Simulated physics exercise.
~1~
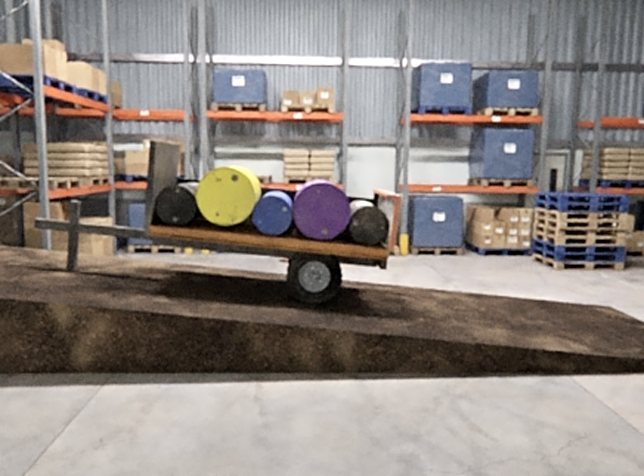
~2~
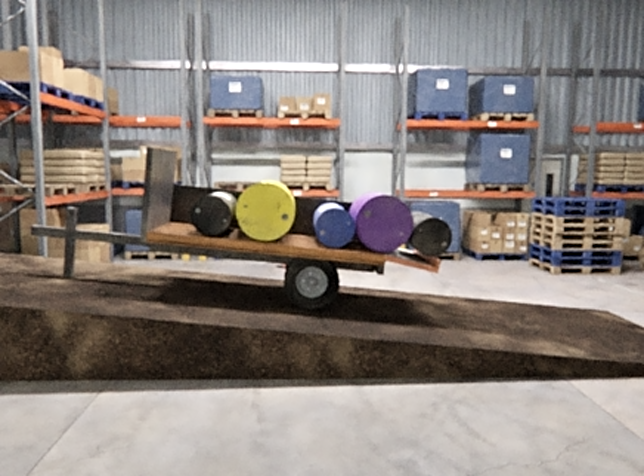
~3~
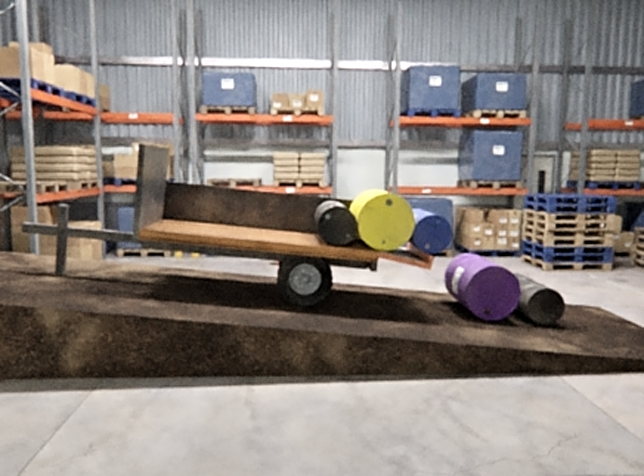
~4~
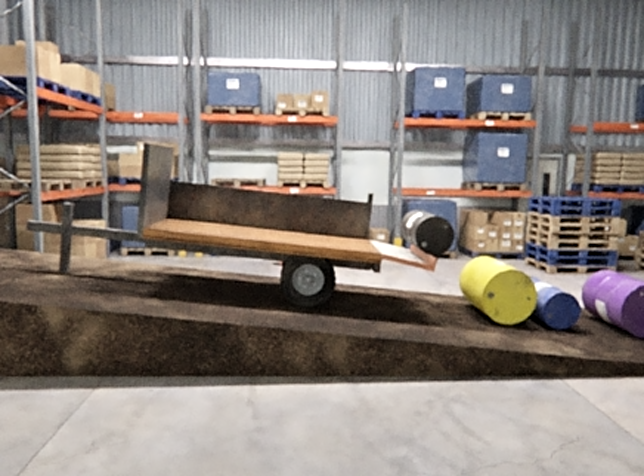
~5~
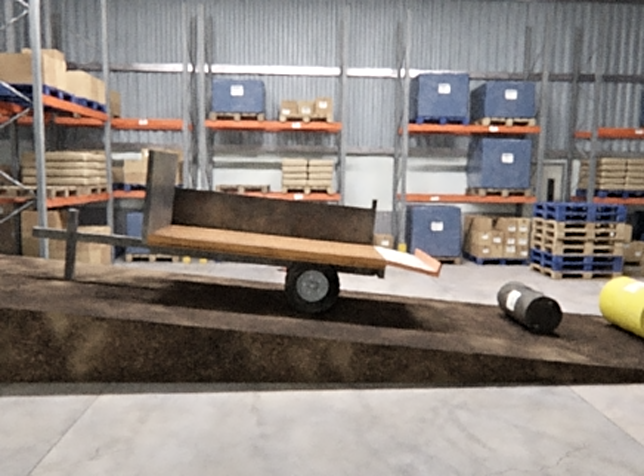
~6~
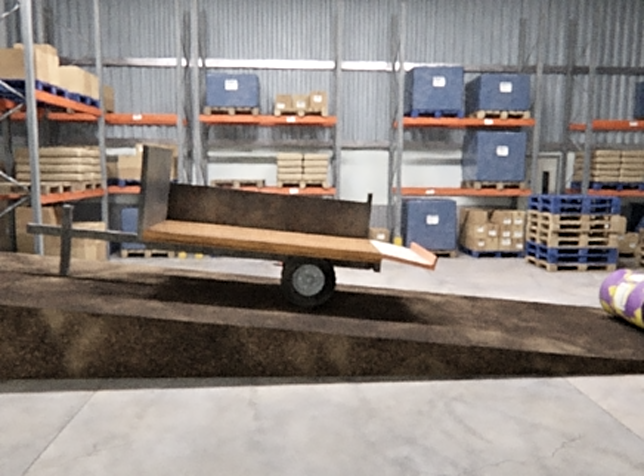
Coloured drums rolling right off a parked trailer's lowered tailgate and down a slope in a warehouse, leaving the bed empty.
